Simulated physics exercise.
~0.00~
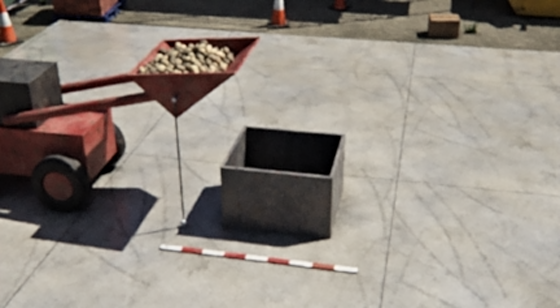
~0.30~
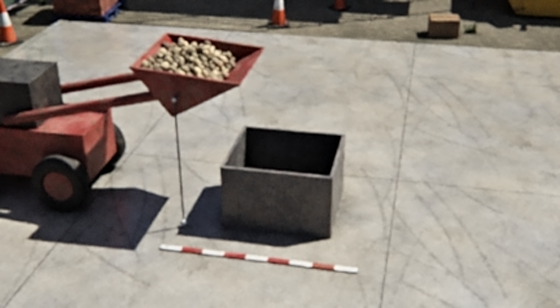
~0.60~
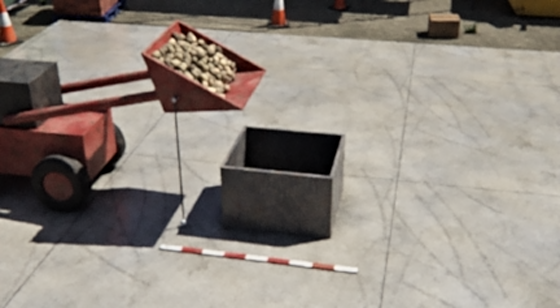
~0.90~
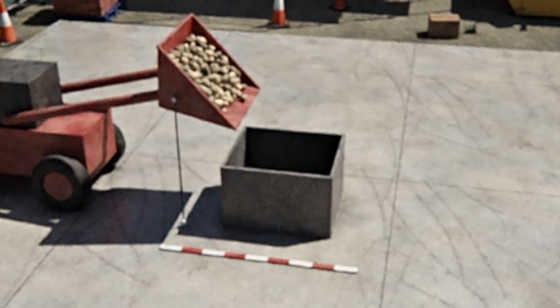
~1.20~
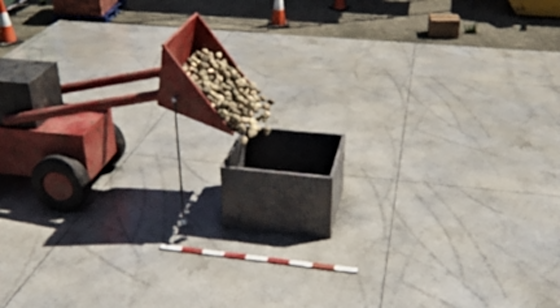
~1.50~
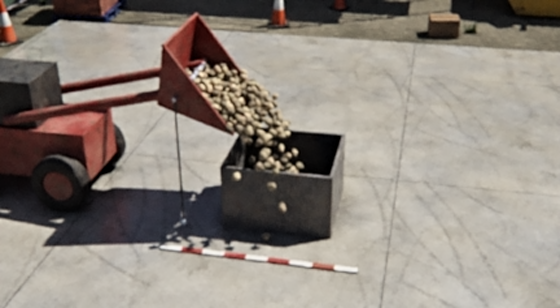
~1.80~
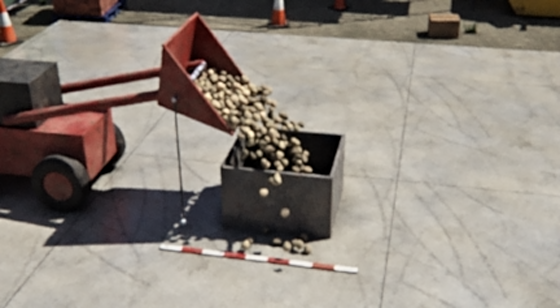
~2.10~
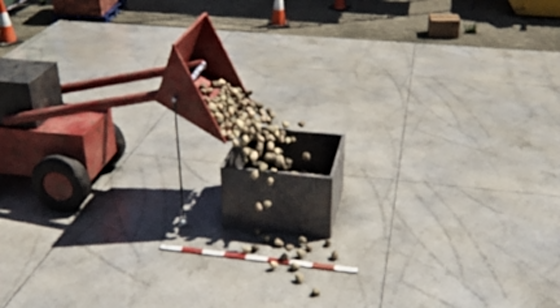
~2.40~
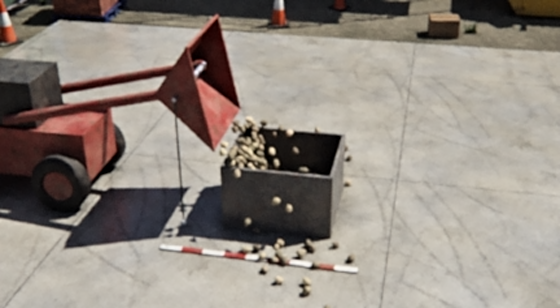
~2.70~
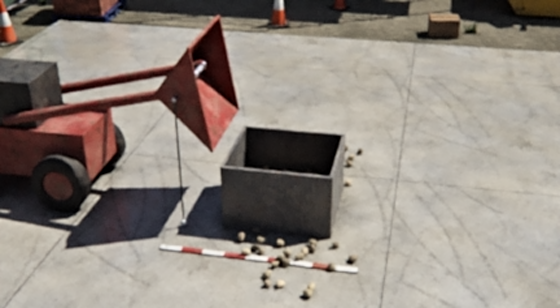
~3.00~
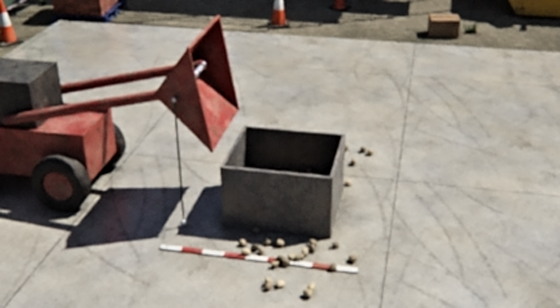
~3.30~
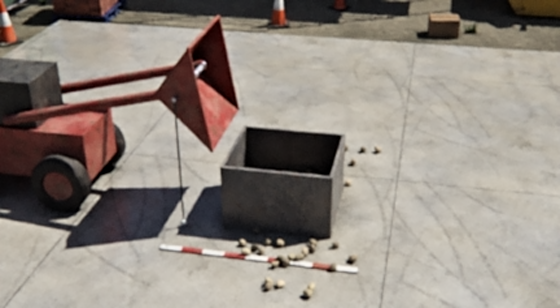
A red loader's bucket full of pale stones tilted forward to the right, paused, then tipped further until it was empty, pouring most into a dark open bin while some spilled around it and came to rest on the concrete.
